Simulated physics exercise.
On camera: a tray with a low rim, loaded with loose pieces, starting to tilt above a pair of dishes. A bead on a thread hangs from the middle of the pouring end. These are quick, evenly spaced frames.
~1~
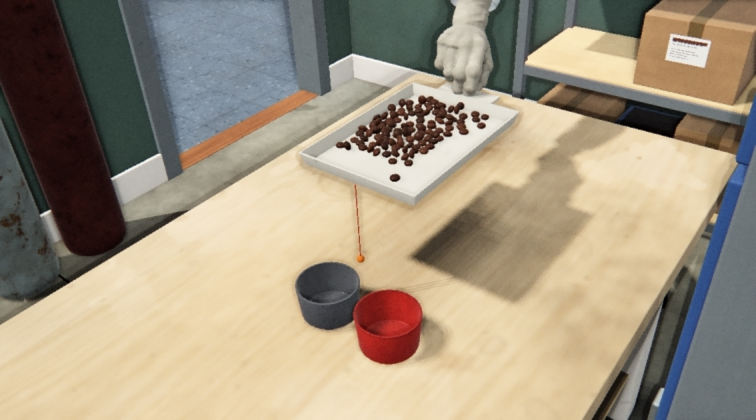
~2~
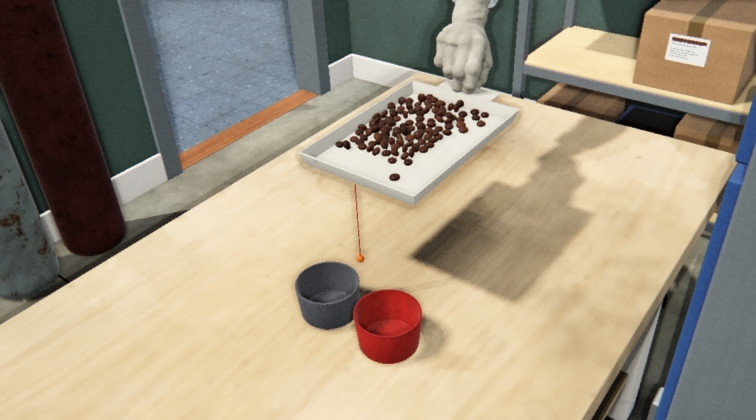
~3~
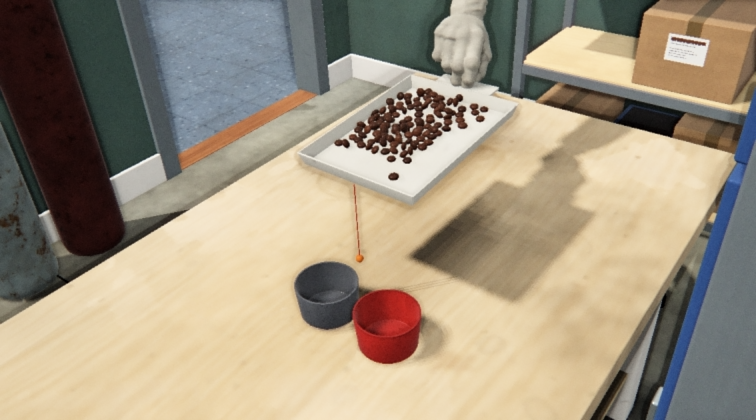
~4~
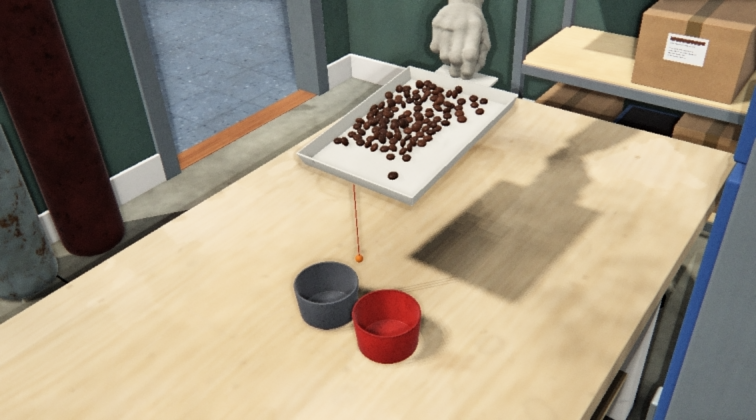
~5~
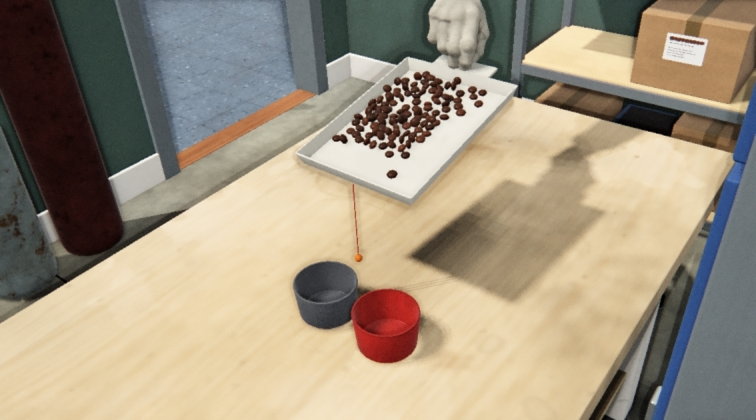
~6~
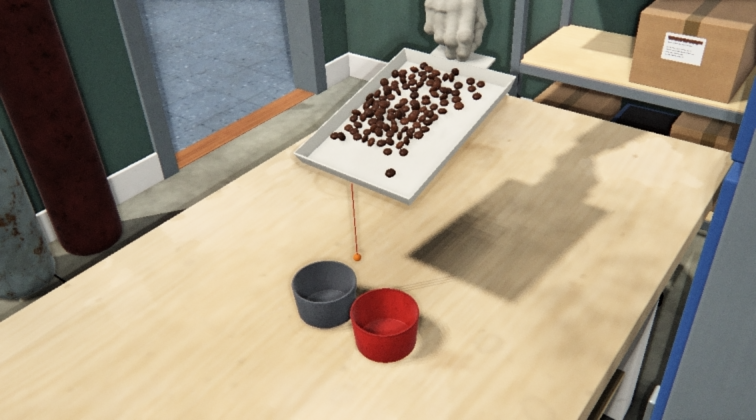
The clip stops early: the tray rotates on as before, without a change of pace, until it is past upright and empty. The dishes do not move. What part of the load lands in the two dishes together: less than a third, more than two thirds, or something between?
In the dishes lies more than two thirds of it.
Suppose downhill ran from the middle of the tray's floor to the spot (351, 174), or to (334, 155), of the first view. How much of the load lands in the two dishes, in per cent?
Roughly 60 per cent, and 0 per cent.
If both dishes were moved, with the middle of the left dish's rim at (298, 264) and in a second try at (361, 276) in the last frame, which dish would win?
First the right one, then the left dish.
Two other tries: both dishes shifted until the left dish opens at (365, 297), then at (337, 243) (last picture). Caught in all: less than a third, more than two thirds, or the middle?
One: Between a third and two thirds. Two: Under a third.
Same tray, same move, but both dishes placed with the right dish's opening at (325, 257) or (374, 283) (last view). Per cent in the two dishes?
The first gives 10 %, the second 30 %.
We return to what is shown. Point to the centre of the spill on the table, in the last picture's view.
Close to (290, 355).
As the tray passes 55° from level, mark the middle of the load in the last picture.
Near (350, 167).
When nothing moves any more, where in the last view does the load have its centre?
Near (336, 314).
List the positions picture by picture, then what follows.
The first picture shows corners of the pouring end (305, 152) and (413, 192), level; middle of the load (411, 130), flat chocolate drops; left dish (308, 312); right dish (368, 345); bead on its thread (361, 259).
The second picture shows corners of the pouring end (305, 152) and (413, 192), level; middle of the load (411, 128).
The third picture shows corners of the pouring end (304, 152) and (412, 193), tipped barely, level across its low end; middle of the load (410, 125).
The fourth picture shows corners of the pouring end (303, 152) and (411, 193), tipped a little, level across its low end; middle of the load (409, 120).
The fifth picture shows corners of the pouring end (301, 152) and (409, 194), tipped a little, level across its low end; middle of the load (408, 114).
The sixth picture shows corners of the pouring end (299, 152) and (408, 194), tipped a little, level across its low end; middle of the load (406, 109); left dish (304, 311); right dish (365, 344).
Just after the last frame, tray tipped steeply; almost all on the tray; about a tenth in the air.
A moment on, tray tipped right over; roughly two thirds on the tray; about a tenth in the right dish; roughly a quarter in the left dish; about a tenth outside both; just a few in the air.
Further on, tray tipped past a quarter turn; roughly a third in the right dish; roughly half in the left dish; roughly a quarter outside both.
When it is over, tray tipped past a quarter turn; roughly a third in the right dish; roughly half in the left dish; roughly a quarter outside both.
